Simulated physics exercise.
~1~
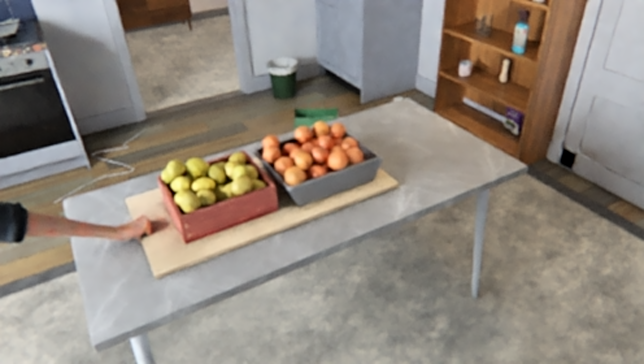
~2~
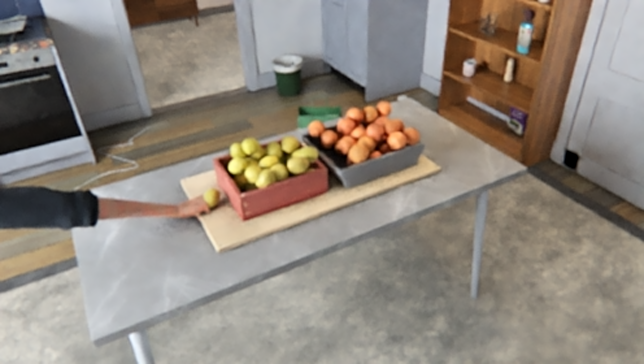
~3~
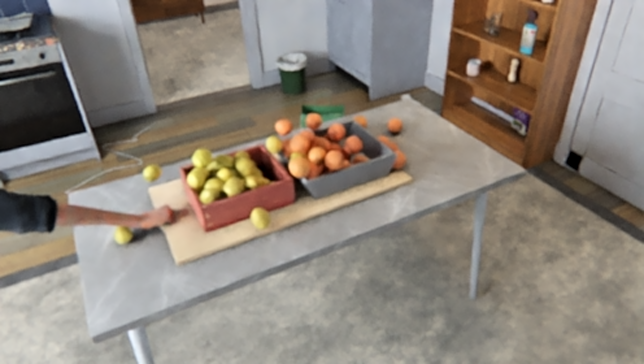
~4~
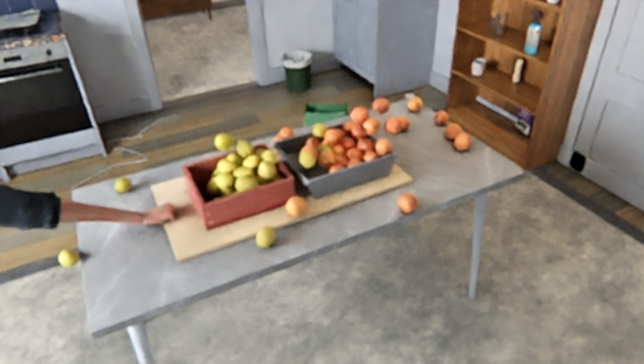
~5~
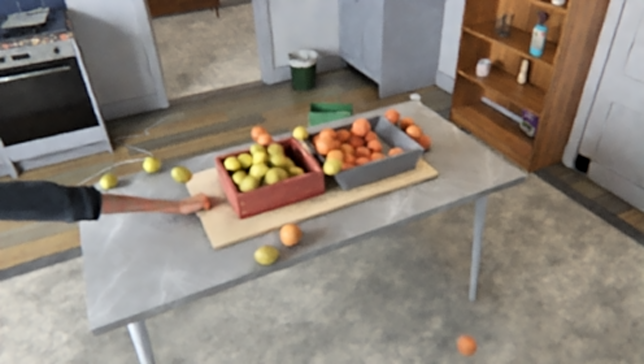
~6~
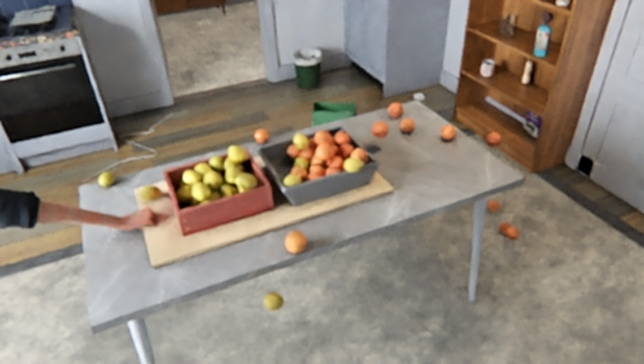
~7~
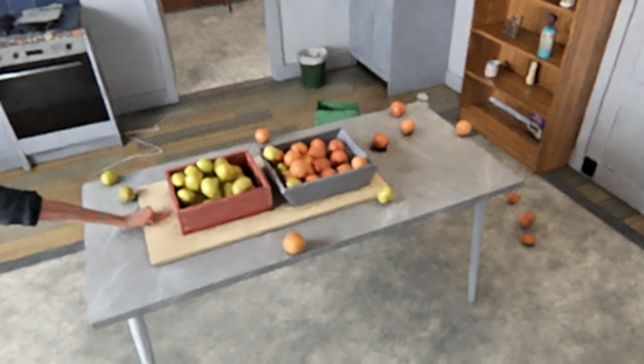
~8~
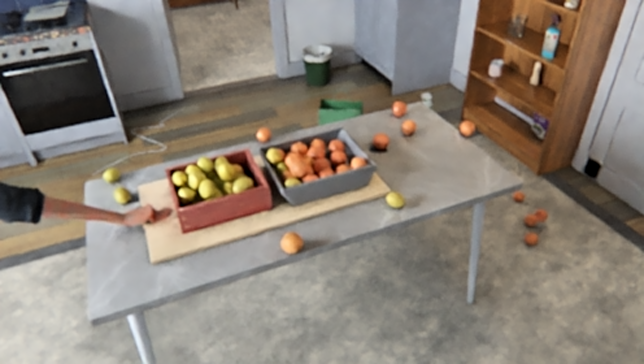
A hand shakes a board sideways, spilling some lemons and oranges from two trays.
